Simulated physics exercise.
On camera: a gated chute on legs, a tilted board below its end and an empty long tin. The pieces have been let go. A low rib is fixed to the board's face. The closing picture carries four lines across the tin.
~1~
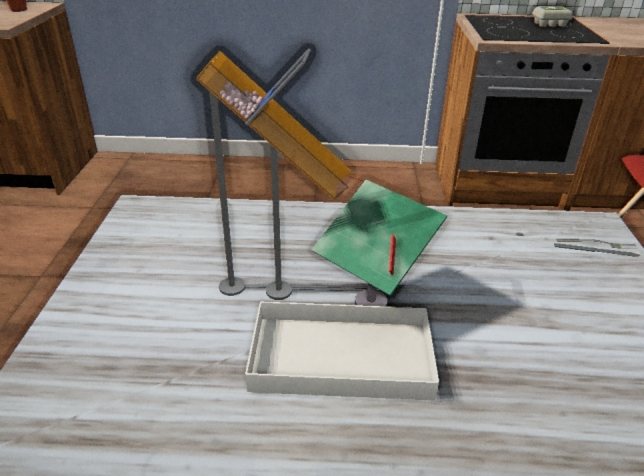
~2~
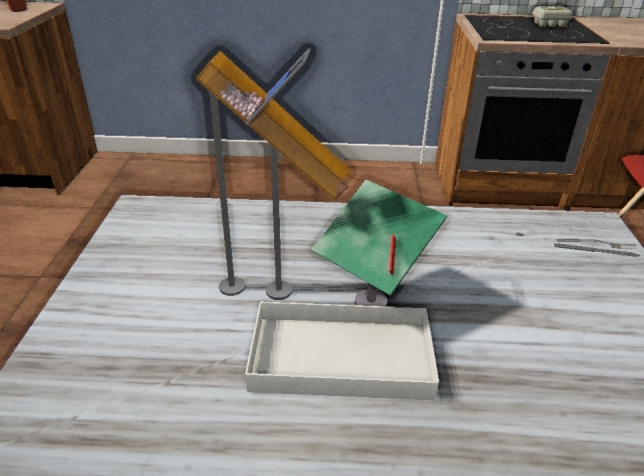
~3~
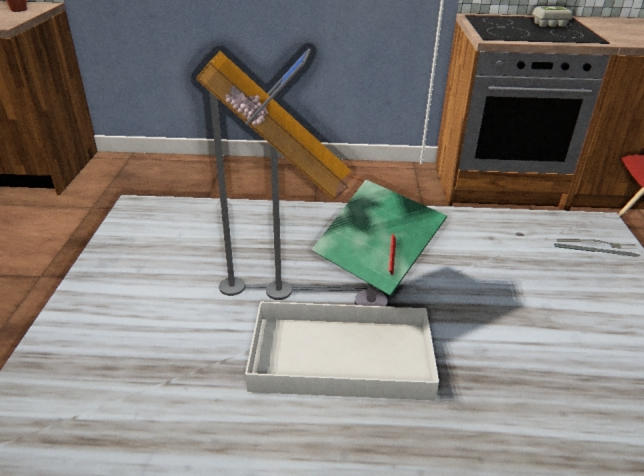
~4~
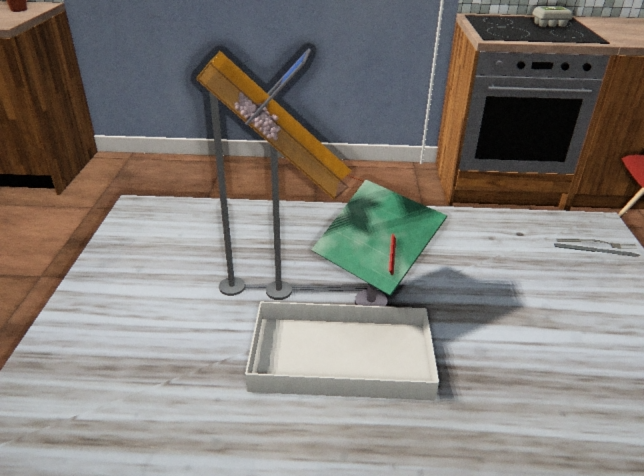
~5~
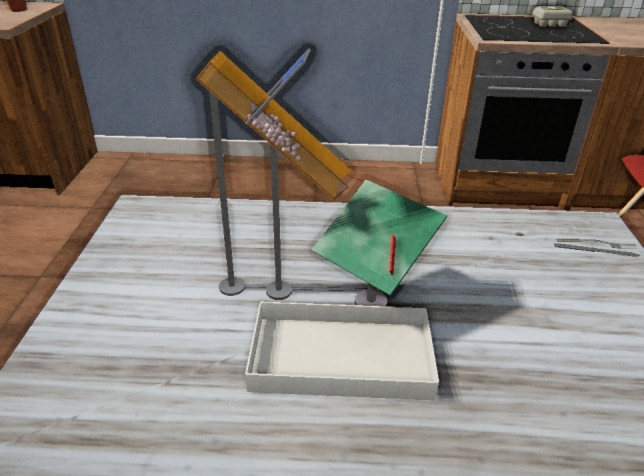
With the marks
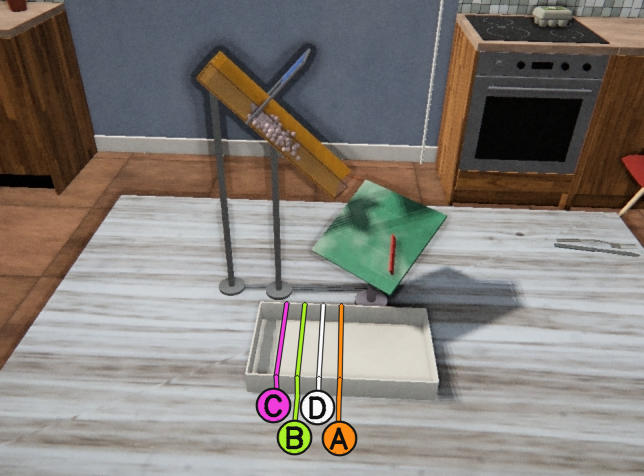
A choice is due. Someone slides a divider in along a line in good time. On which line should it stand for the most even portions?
It is A.
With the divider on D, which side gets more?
More lands on the right.
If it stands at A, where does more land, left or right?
Right.
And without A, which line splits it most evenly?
That is line D.
On the marked copy, line A crosses the front rim at (339, 378); line B crosses the front rim at (297, 376); line C crosses the front rim at (276, 375); line D crosses the front rim at (318, 377).
If A is chosen, of what is caught, roughly a third on the left of the divider, roughly two thirds on the right.
If B is chosen, of what is caught, just a few on the left of the divider, almost all on the right.
If C is chosen, of what is caught, about a tenth on the left of the divider, almost all on the right.
If D is chosen, of what is caught, roughly a quarter on the left of the divider, the larger part on the right.
